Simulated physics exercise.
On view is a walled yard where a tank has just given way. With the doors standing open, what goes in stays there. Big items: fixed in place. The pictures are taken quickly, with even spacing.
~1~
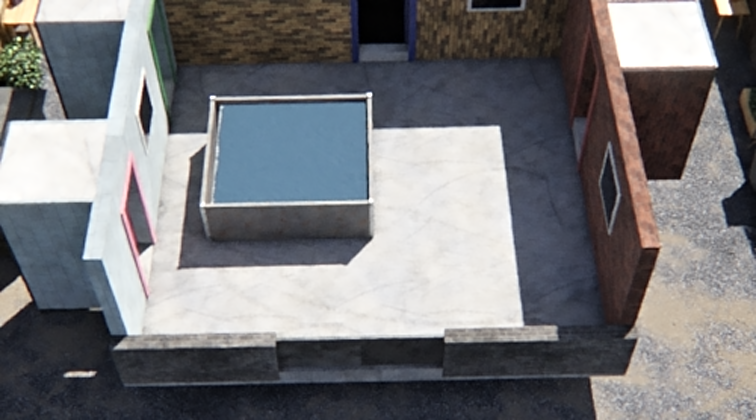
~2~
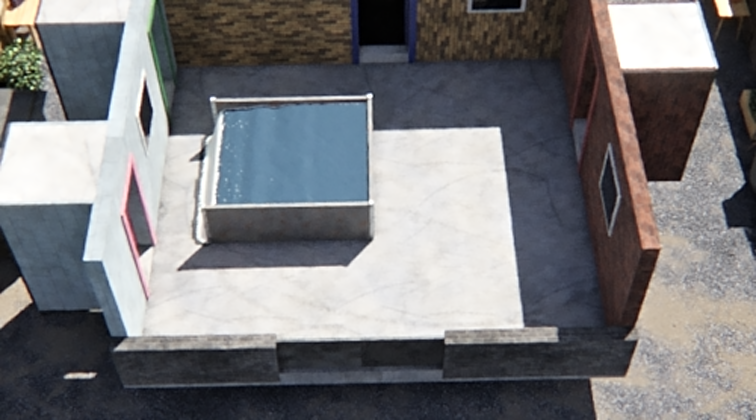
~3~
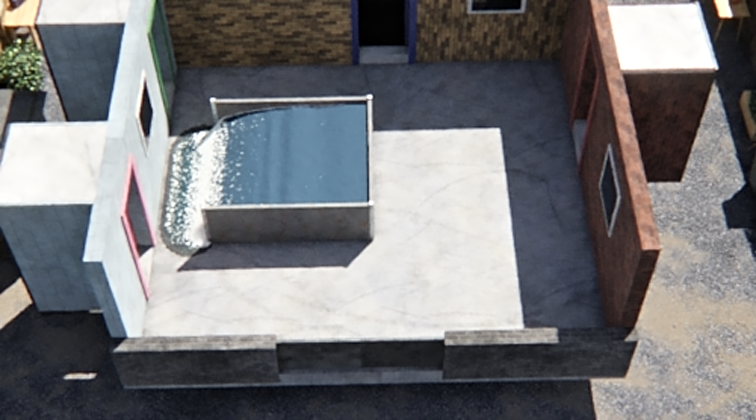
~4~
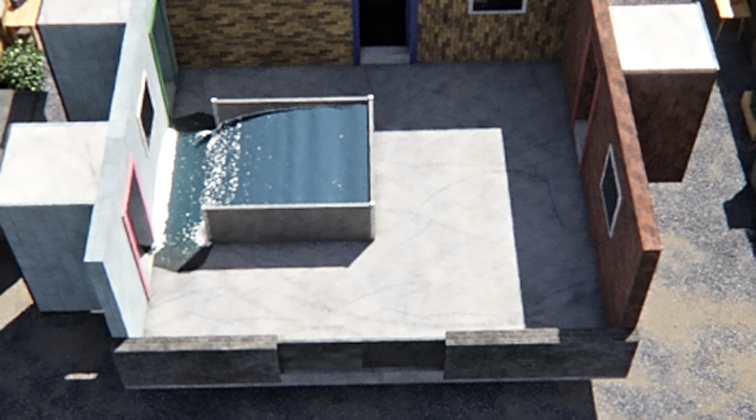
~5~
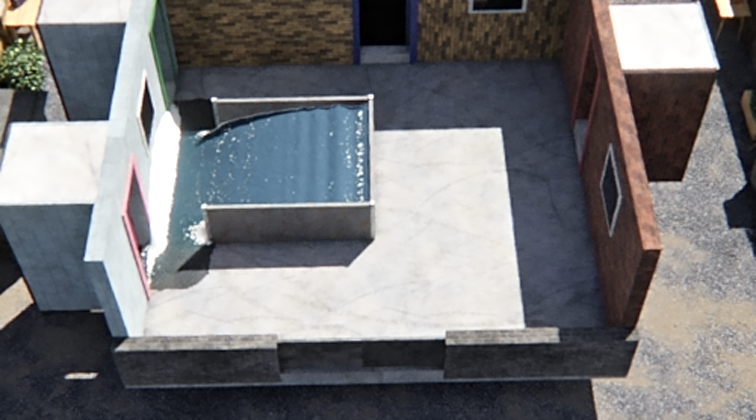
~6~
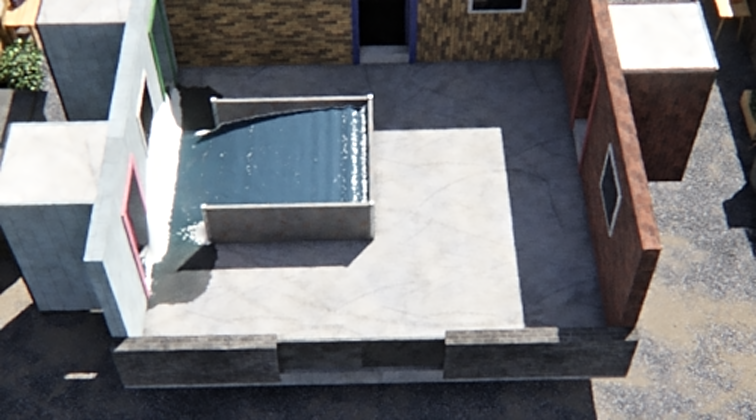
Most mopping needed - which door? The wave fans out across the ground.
Pink door.
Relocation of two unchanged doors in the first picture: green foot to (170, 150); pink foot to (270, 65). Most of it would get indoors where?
The green door, I'd say.
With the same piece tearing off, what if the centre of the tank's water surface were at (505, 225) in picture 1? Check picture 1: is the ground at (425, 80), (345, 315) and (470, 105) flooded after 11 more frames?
In order: Unreached, reached, unreached.
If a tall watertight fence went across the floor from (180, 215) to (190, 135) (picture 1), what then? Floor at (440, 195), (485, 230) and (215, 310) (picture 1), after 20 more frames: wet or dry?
In sequence: Spared, spared, swamped.
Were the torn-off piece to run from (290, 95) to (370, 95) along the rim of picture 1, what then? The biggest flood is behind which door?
My answer: The door marked blue.
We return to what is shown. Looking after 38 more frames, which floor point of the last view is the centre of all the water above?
Estimate: (342, 189).
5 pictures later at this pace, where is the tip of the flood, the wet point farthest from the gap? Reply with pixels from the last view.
Farthest reach: (140, 363).
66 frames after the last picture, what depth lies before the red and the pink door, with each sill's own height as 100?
First around 30 percent, second around 140 percent.
A moment on, water covers 20 % of the floor; blue door not reached, green door a trickle in, pink door some in, red door not reached.
Next, water covers 30 % of the floor; blue door wet at the sill, nothing in, green door some in, pink door a lot in, red door not reached.
Then, water covers 70 % of the floor; blue door wet at the sill, nothing in, green door a lot in, pink door a lot in, red door not reached.
Later, water covers 95 % of the floor; blue door wet at the sill, nothing in, green door a lot in, pink door a lot in, red door wet at the sill, nothing in.
In the end, water covers 100 % of the floor; blue door wet at the sill, nothing in, green door a lot in, pink door a lot in, red door wet at the sill, nothing in; the pink door has let in the most.
